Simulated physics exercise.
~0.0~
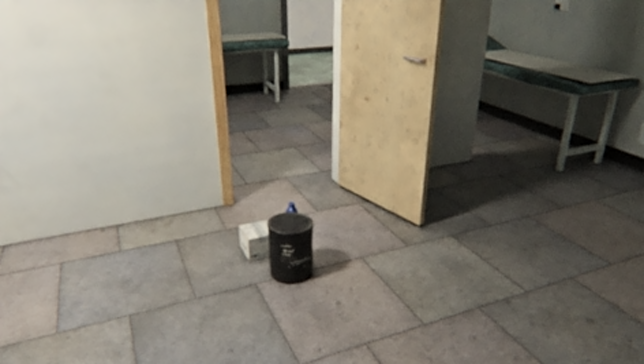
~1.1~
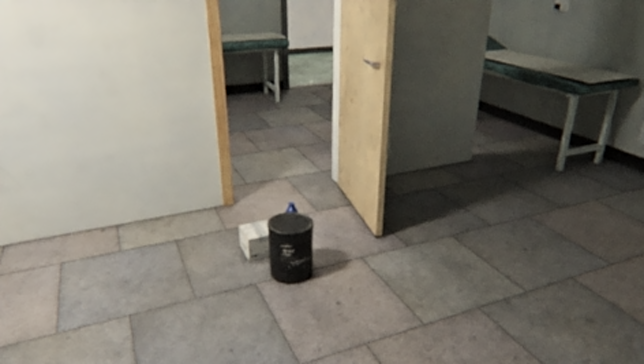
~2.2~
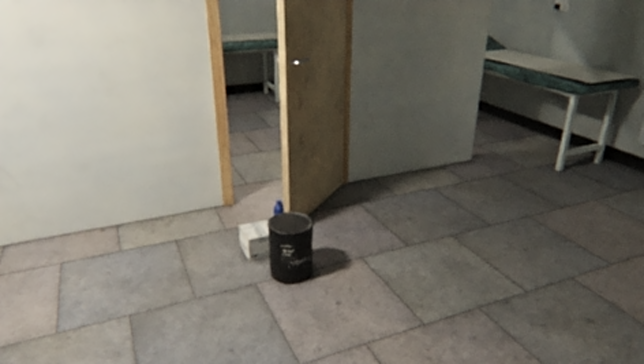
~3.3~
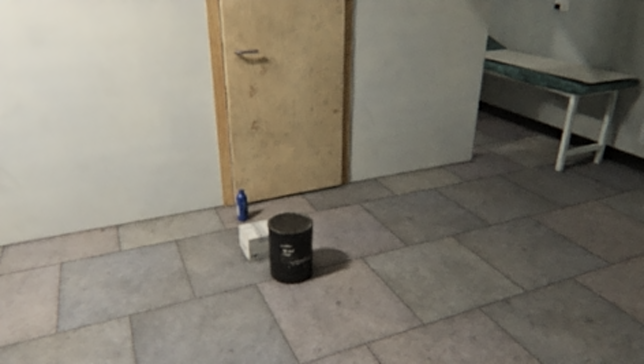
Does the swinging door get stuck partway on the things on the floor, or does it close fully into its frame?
The door closes fully into its frame, and the blue bottle ends up further left, still standing.
